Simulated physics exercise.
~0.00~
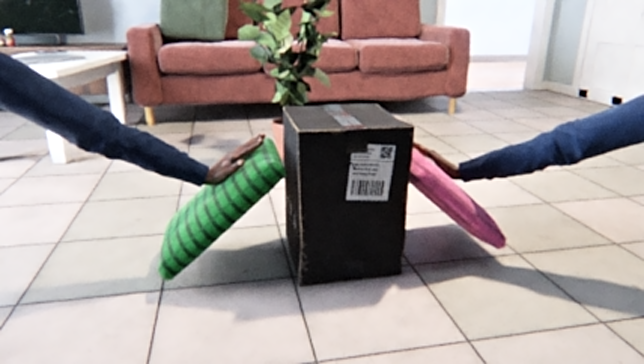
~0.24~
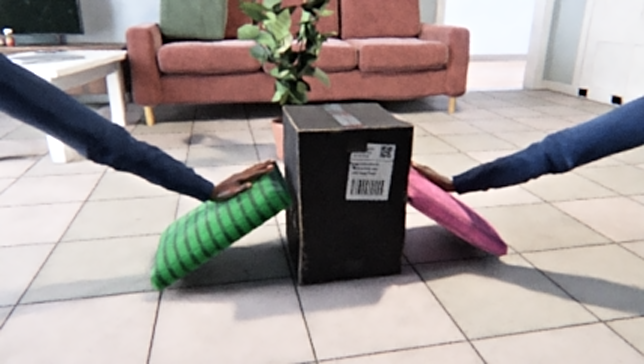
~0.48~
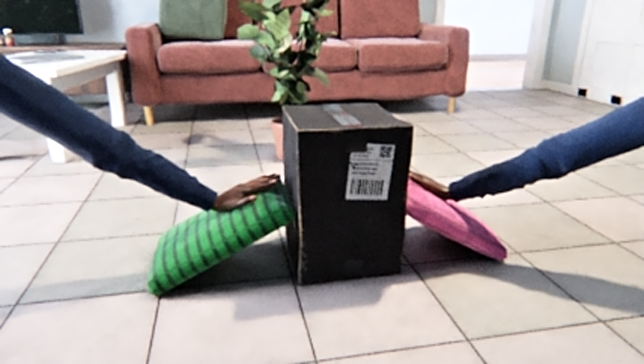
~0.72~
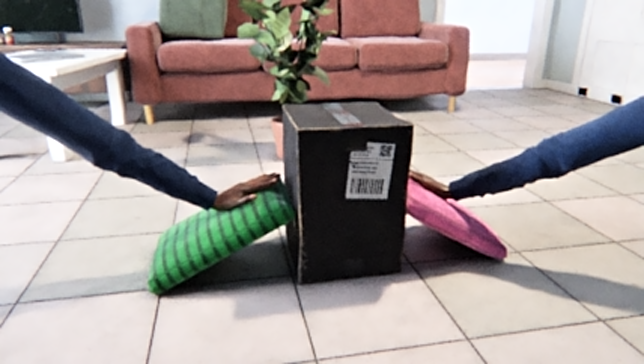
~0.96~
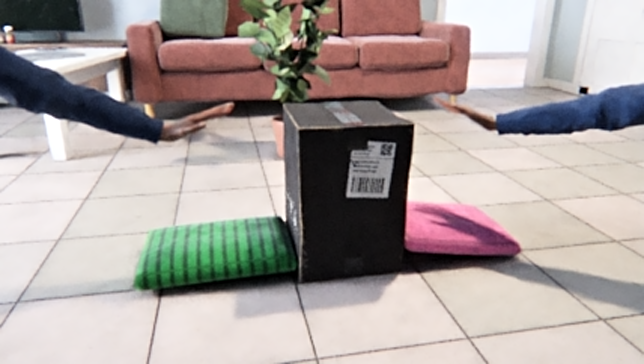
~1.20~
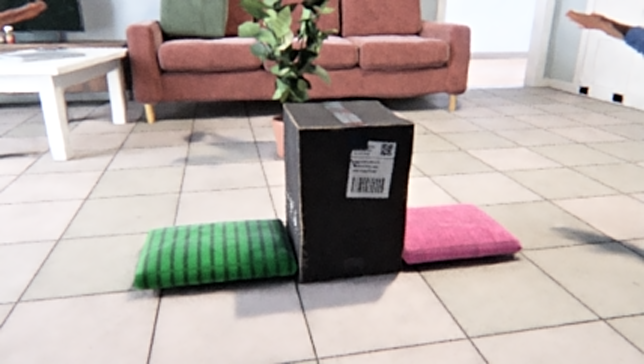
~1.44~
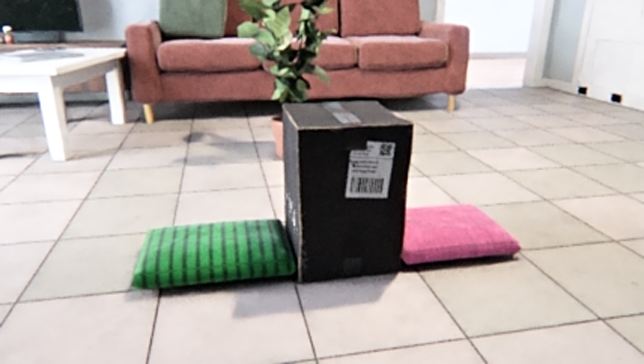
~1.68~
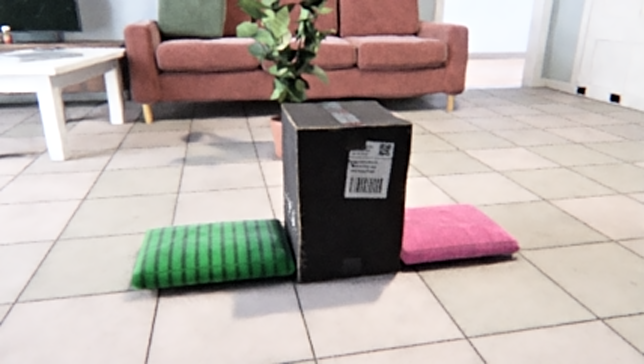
Two hands lower green and pink pillows beside a black box, leaving both flat.
